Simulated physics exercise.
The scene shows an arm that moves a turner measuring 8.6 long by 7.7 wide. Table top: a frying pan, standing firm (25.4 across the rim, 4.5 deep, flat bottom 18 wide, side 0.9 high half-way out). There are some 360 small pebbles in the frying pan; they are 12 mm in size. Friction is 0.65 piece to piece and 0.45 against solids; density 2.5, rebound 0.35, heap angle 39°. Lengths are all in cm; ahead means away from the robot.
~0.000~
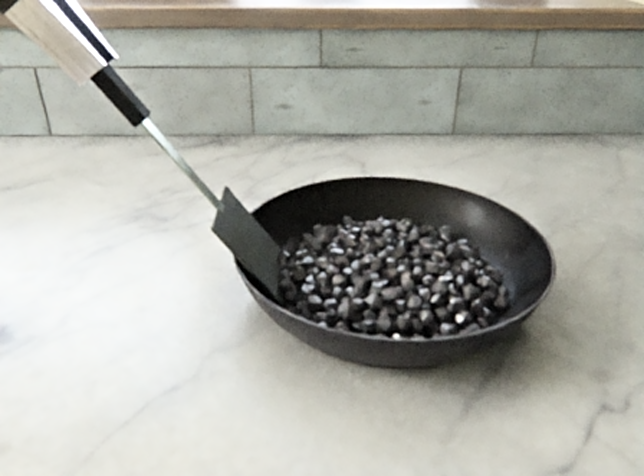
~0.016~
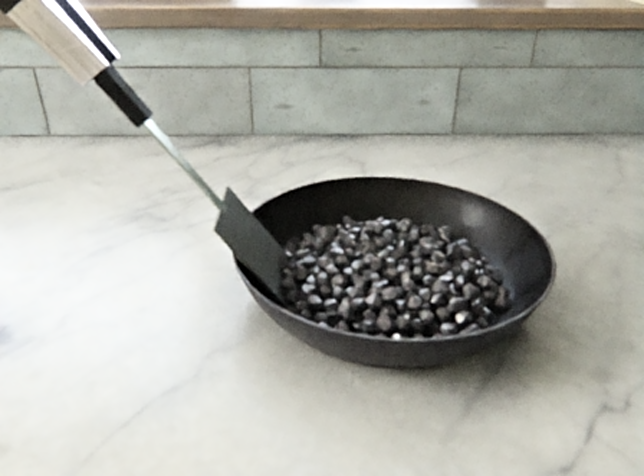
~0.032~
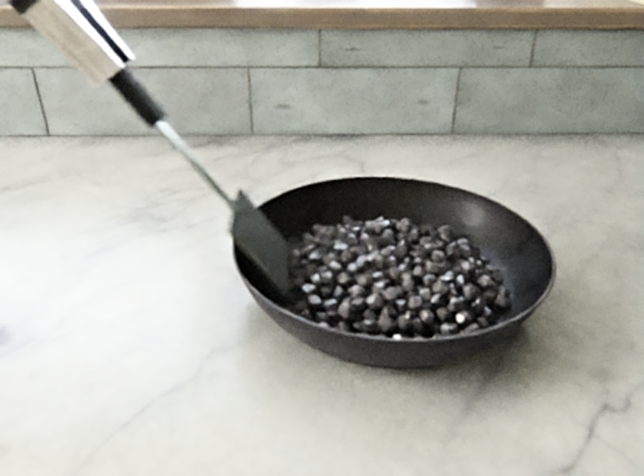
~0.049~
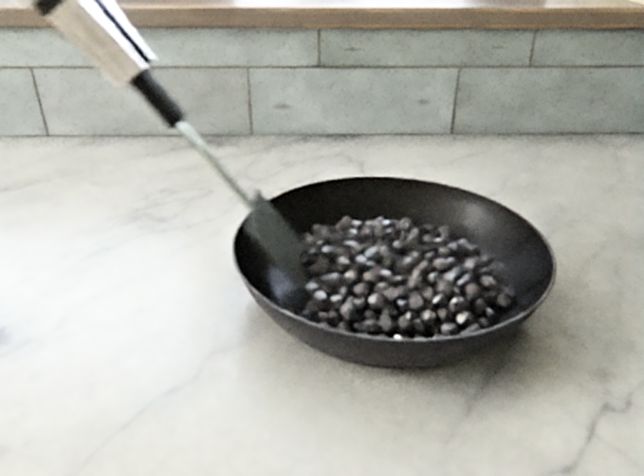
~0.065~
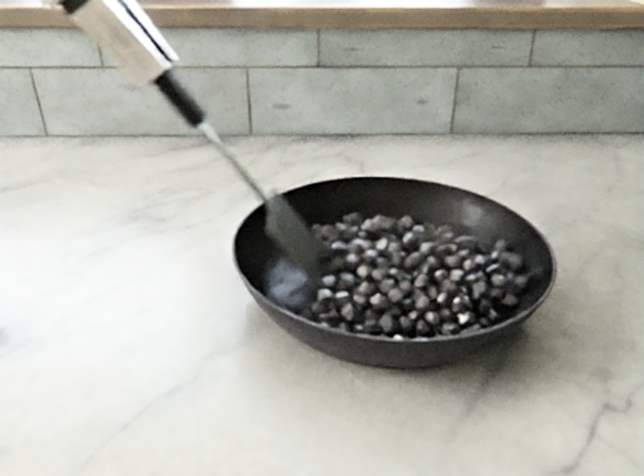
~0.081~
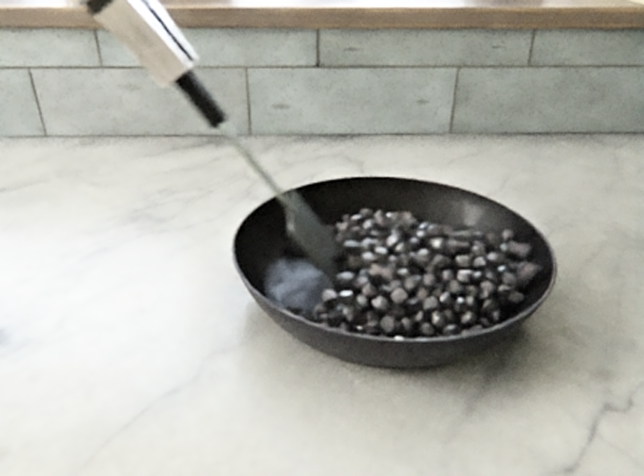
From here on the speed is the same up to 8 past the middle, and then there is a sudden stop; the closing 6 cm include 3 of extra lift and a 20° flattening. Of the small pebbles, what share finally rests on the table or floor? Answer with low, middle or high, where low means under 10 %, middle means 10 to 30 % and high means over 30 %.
Middle.
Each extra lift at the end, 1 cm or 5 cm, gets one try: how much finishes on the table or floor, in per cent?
10 and 15 per cent.
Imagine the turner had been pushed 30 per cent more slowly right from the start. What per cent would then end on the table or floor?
About 5 %.
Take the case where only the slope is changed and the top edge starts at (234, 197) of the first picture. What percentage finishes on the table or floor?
Near 20 in a hundred.
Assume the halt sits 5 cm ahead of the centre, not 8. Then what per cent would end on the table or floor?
Roughly 5 %.
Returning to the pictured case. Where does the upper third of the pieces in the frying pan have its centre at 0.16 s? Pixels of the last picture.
The middle sits at approx. (473, 246).
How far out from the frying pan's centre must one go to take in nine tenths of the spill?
It comes out at close to 25 centimetres.
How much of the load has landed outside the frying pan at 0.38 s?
Some 15 per cent.
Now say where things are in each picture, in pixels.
In the first frame, turner top edge at (219, 206), sloping 55°; upper third of the load around (388, 265), from x 285 to 505, top at y 220; 356 in the frying pan.
In the second frame, turner top edge at (221, 206), sloping 55°; upper third of the load around (387, 266), from x 285 to 505, top at y 220.
In the third frame, turner top edge at (234, 207), sloping 55°; upper third of the load around (379, 265), from x 290 to 505, top at y 220.
In the fourth frame, turner top edge at (252, 208), sloping 55°; upper third of the load around (387, 261), from x 290 to 505, top at y 220.
In the fifth frame, turner top edge at (271, 208), sloping 55°; upper third of the load around (399, 260), from x 290 to 520, top at y 220.
In the sixth frame, turner top edge at (291, 208), sloping 55°; upper third of the load around (412, 253), from x 290 to 530, top at y 215; 356 in the frying pan.
After 0.12 s, sloping 55°, highest piece 6 above the table; 356 in the frying pan.
After 0.16 s, sloping 47°, highest piece 6 above the table; 356 in the frying pan.
After 0.38 s, sloping 35°, highest piece 10 above the table; 305 in the frying pan, 45 on the table or floor, 6 on the blade or in flight.
After 1.43 s, sloping 35°, highest piece 5 above the table; 304 in the frying pan, 52 on the table or floor.
At rest, 304 in the frying pan, 52 on the table or floor. That is 15 % on the table or floor.
